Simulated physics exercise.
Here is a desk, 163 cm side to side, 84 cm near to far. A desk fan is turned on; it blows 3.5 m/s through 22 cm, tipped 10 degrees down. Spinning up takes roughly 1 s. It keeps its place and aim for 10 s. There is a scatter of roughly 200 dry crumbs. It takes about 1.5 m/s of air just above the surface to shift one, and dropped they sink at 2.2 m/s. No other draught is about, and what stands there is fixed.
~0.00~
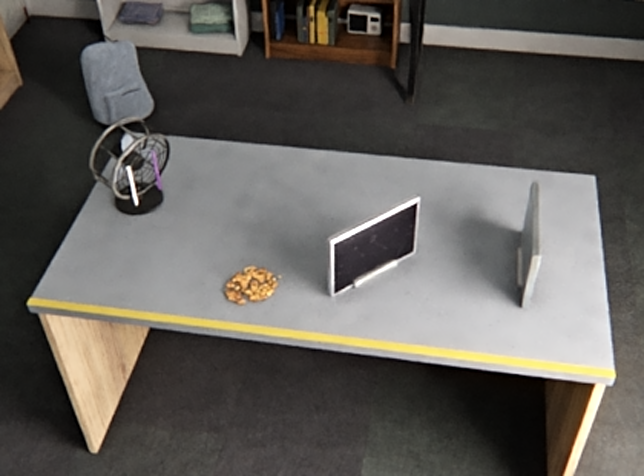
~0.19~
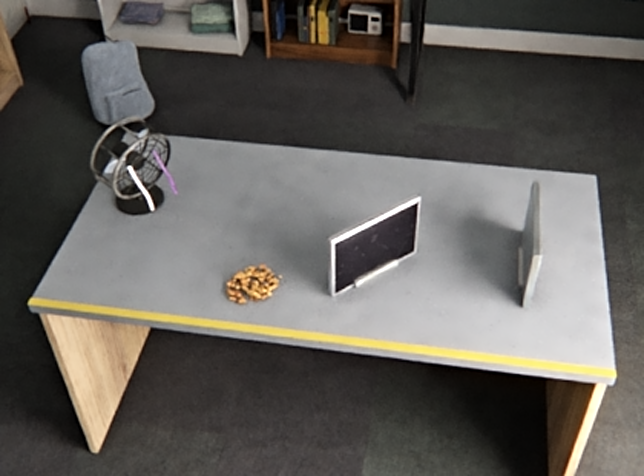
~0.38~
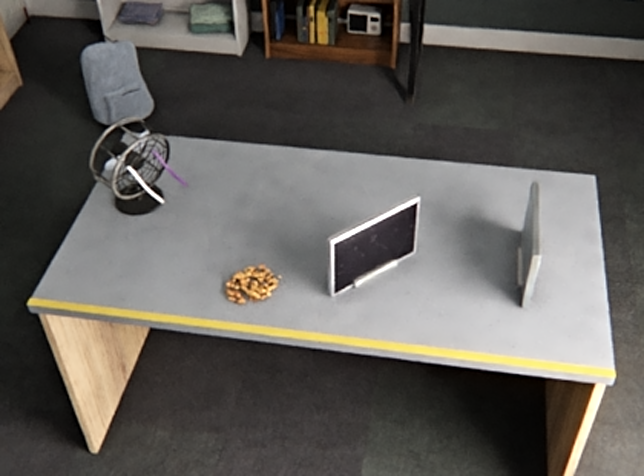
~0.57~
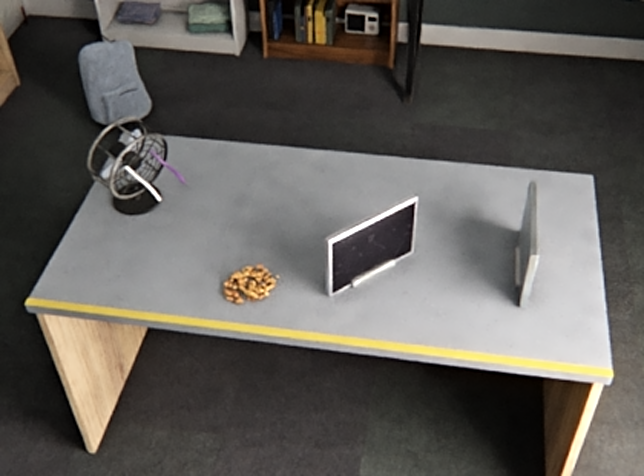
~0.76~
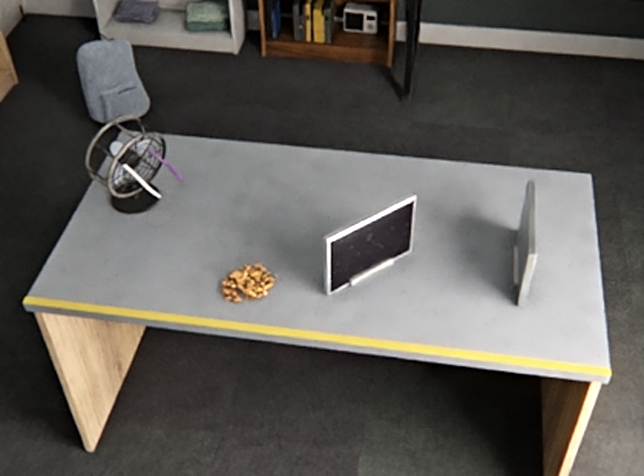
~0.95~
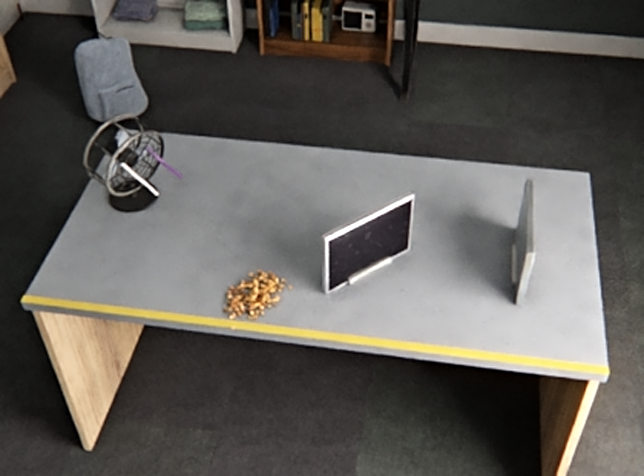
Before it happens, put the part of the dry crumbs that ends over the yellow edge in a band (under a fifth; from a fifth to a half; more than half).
By then over half are over the yellow edge.
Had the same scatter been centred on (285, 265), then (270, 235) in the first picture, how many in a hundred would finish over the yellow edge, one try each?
In turn about 40 %, 0 %.
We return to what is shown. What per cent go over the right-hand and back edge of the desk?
Roughly 0 % right-hand, 0 % back.
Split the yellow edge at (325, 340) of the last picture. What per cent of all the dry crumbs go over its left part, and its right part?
Some 90 % left, 5 % right.
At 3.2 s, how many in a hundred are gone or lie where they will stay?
About 100 %.
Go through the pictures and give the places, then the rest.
In the first frame, the middle of the dry crumbs is near (253, 284), none has stirred yet and the mouth of the desk fan is at (130, 158).
In the second frame, the middle of the dry crumbs is near (253, 283), none has stirred yet and the yellow edge is centred on (308, 339).
In the third frame, the middle of the dry crumbs is near (253, 283), none has stirred yet, the top of a laptop is at (375, 217) and the top of a laptop is at (536, 217).
In the fourth frame, the middle of the dry crumbs is near (251, 283) and none has stirred yet.
In the fifth frame, the middle of the dry crumbs is near (249, 282) and none has stirred yet.
In the sixth frame, the middle of the dry crumbs is near (256, 292), the farthest in sight from the desk fan is at (275, 305) and about 85 % have left their places.
After 2.0 s the count stands so, 100 % are over the yellow edge.
After 3.2 s the count stands so, 100 % are over the yellow edge.
After 5.5 s the count stands so, 100 % are over the yellow edge.
After 10.0 s, at the end, 100 % are over the yellow edge.
